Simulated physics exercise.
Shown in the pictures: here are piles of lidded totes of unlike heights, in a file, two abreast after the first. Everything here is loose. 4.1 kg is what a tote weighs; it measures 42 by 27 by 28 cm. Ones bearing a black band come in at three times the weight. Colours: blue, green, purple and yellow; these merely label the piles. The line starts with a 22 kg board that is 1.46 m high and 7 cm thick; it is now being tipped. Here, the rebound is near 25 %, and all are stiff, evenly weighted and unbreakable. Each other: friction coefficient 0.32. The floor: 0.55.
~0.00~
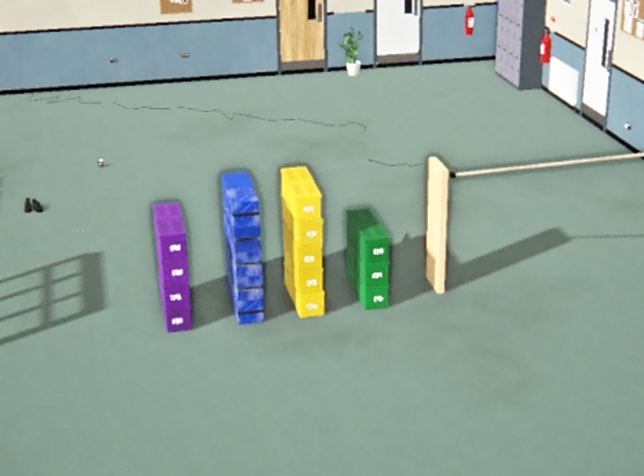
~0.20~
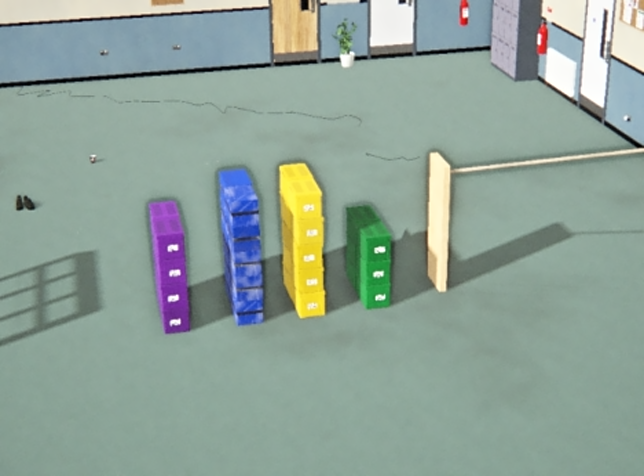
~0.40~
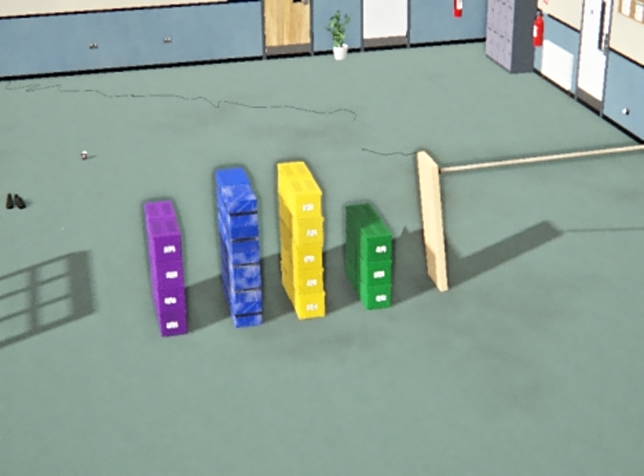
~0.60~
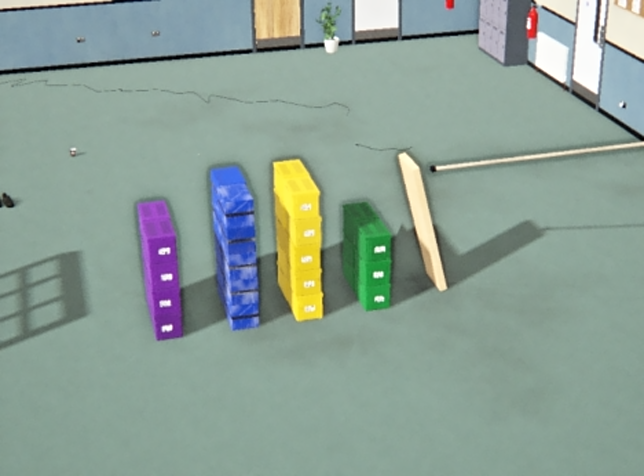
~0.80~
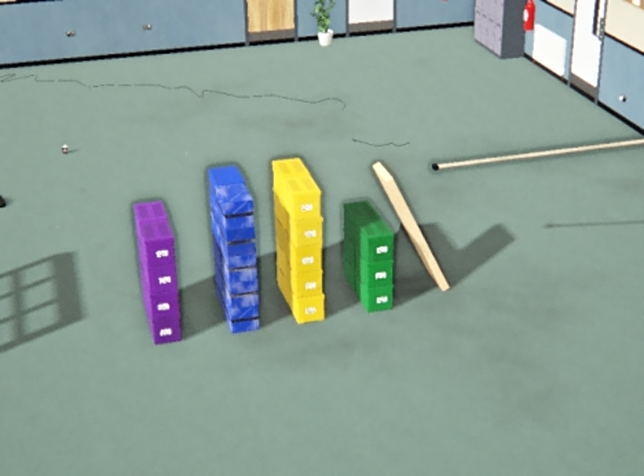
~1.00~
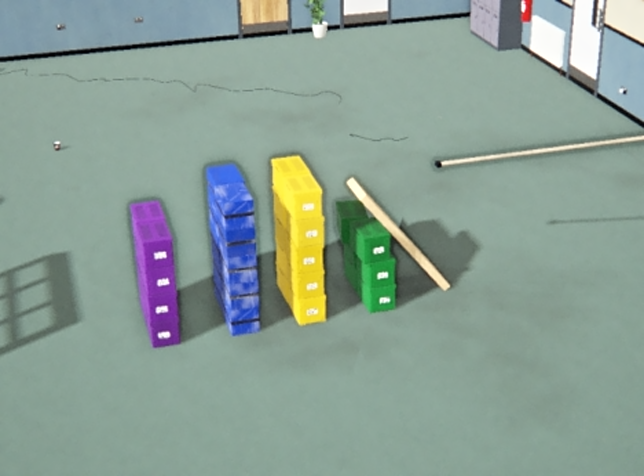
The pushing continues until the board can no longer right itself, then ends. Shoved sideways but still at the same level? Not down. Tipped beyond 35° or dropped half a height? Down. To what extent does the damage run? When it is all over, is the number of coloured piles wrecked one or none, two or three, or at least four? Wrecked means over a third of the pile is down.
The wreck count is one or none.
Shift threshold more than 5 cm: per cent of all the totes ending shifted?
The shifted ones make up 10 per cent.
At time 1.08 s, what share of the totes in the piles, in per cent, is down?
0 per cent at that moment.
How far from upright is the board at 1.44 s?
About 55 degrees from upright.
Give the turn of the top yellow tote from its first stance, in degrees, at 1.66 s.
Measured against how it began, the tilt is near 0 degrees.
After 1.08 s, board 42° from upright; none of the 34 totes down, 2 disturbed; top green tote 13 cm from its place.
After 1.22 s, board 49° from upright; none of the 34 totes down, 4 disturbed; top green tote 19° from how it stood.
After 1.44 s, board 53° from upright; 2 of the 34 totes down; top green tote 39° from how it stood, 12 cm lower; top yellow tote 25 mm from its place.
After 1.66 s, board 54° from upright; 2 of the 34 totes down; top green tote 44° from how it stood, 13 cm lower.
In the end (2.4 s), board 56° from upright; 2 of the 34 totes down; top green tote 44° from how it stood, 13 cm lower; top yellow tote unmoved. No coloured pile is wrecked. From the last view, middles, top green tote near (337, 259), top yellow tote near (301, 198).
